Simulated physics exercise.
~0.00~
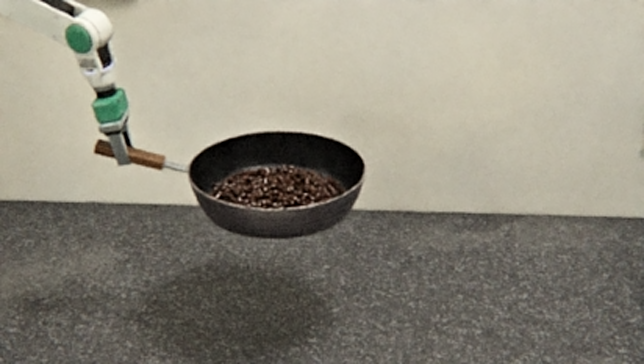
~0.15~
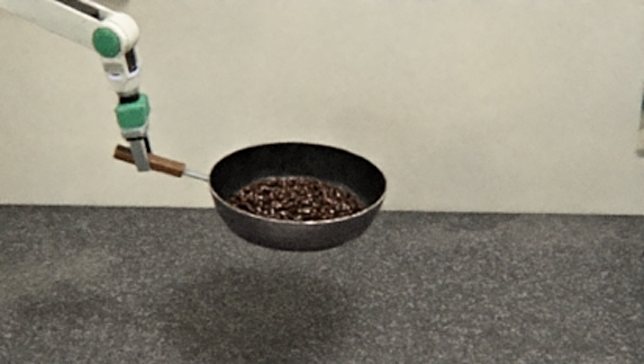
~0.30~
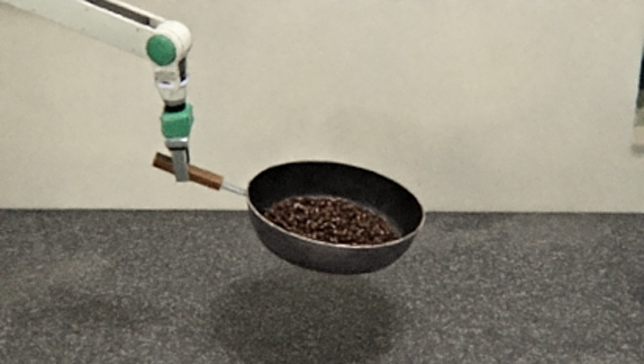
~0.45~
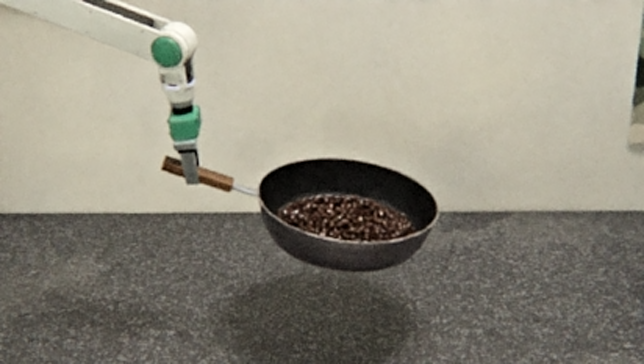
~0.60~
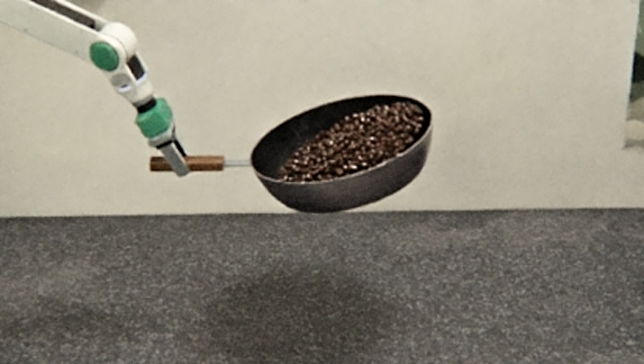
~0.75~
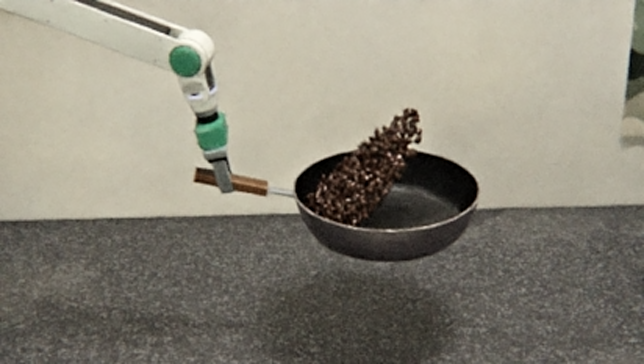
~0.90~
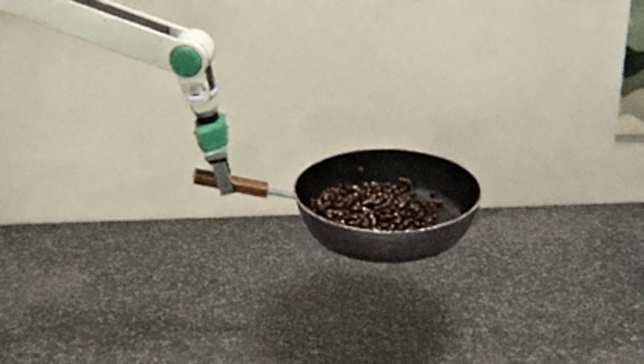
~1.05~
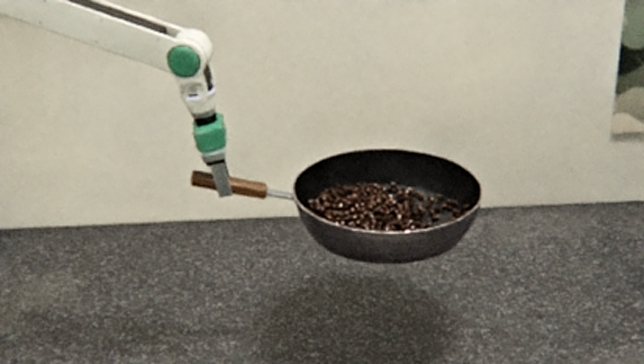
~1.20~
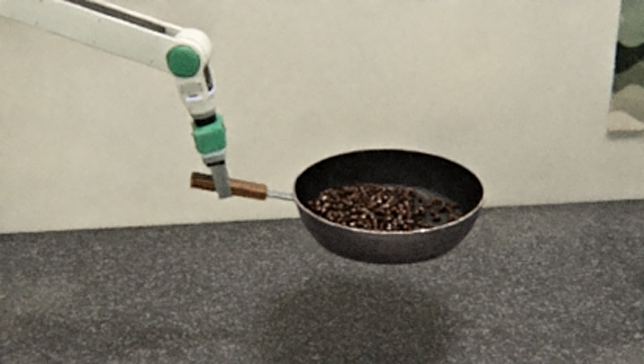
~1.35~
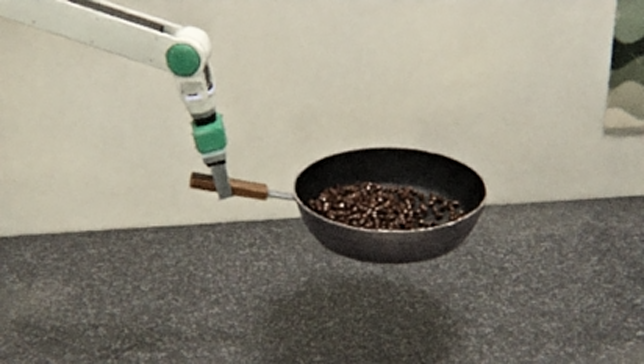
A white robot arm with green joints reaches in from the upper left, gripping the wooden handle of a dark frying pan that holds a heap of glossy brown beans, above a speckled grey surface before a pale wall. The arm carries the pan to the right and slightly down, seen from the side by a gently drifting camera. It then lifts the pan and tips its far side up, and the beans ride up with it. As the pan drops back, the beans rise in a slanting clump, then fall back inside. The pan ends level and still, the beans settled in it.
